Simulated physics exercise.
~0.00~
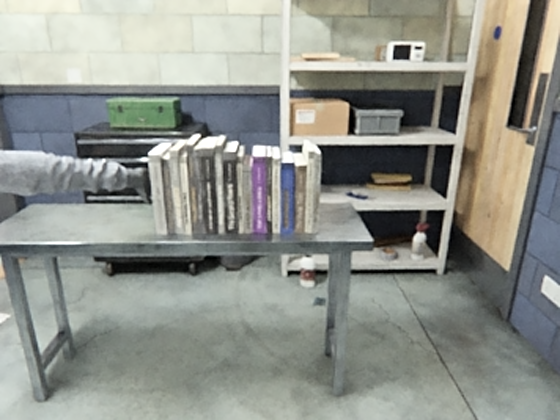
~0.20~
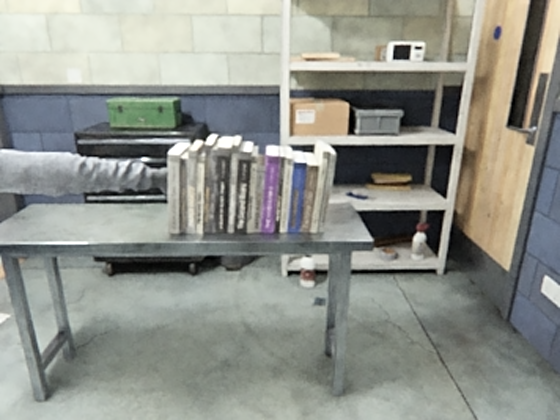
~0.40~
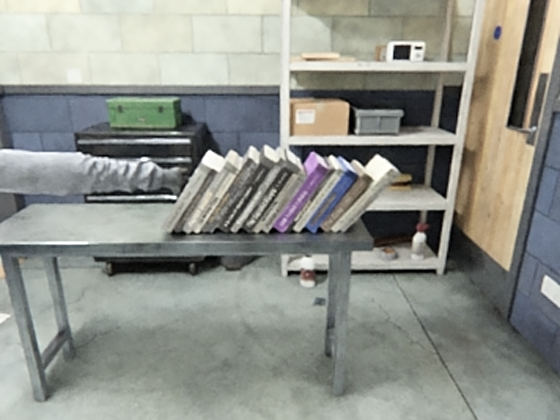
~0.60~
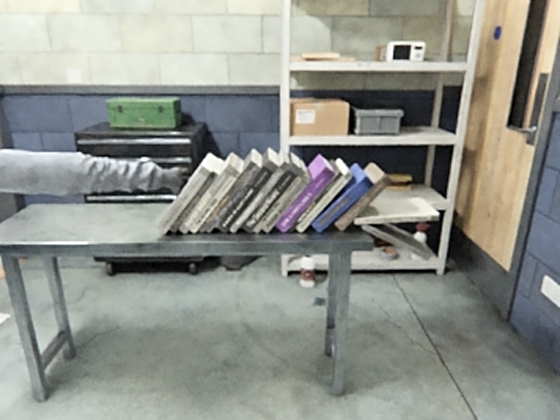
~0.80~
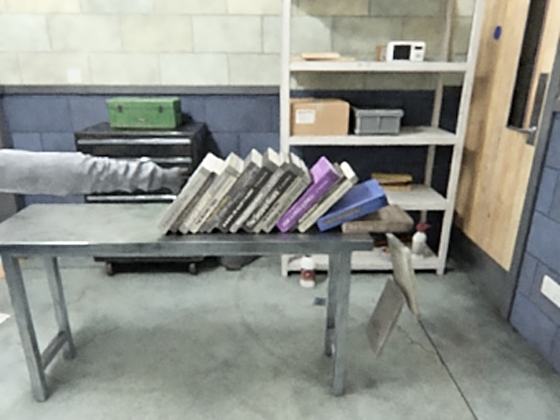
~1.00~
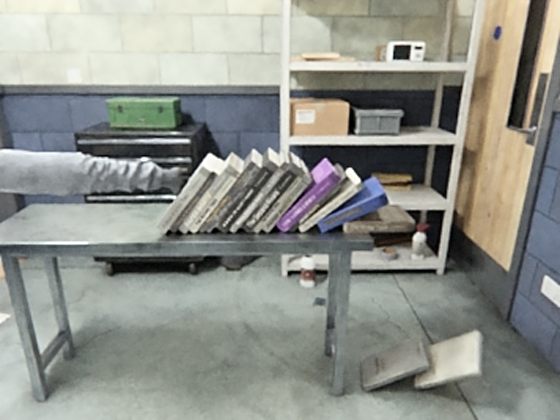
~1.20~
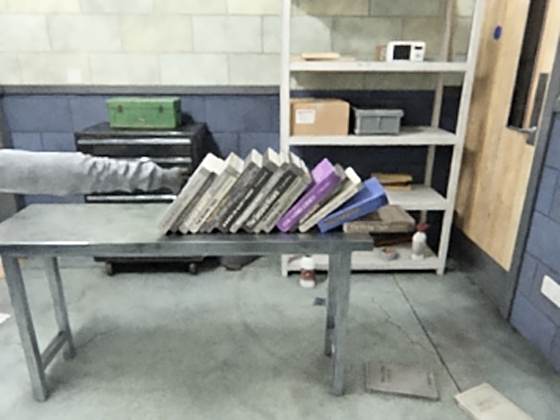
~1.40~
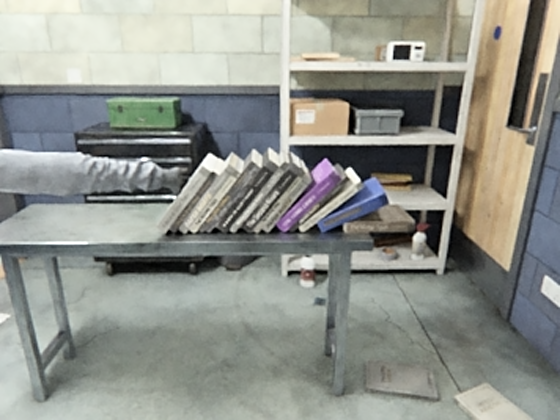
A grey-sleeved arm reaches in from the left behind a row of upright books, mostly grey and white with one purple and one blue, on a grey metal table in a workshop seen from the front. Behind stand a green toolbox on a black cabinet, a pale shelving unit and a wooden door. The arm pushes the row right, and the books tilt together towards the table's right end. Two end books drop off and land on the concrete floor. The purple book stays leaning, while the blue one and a dark one rest tipped low at the edge.
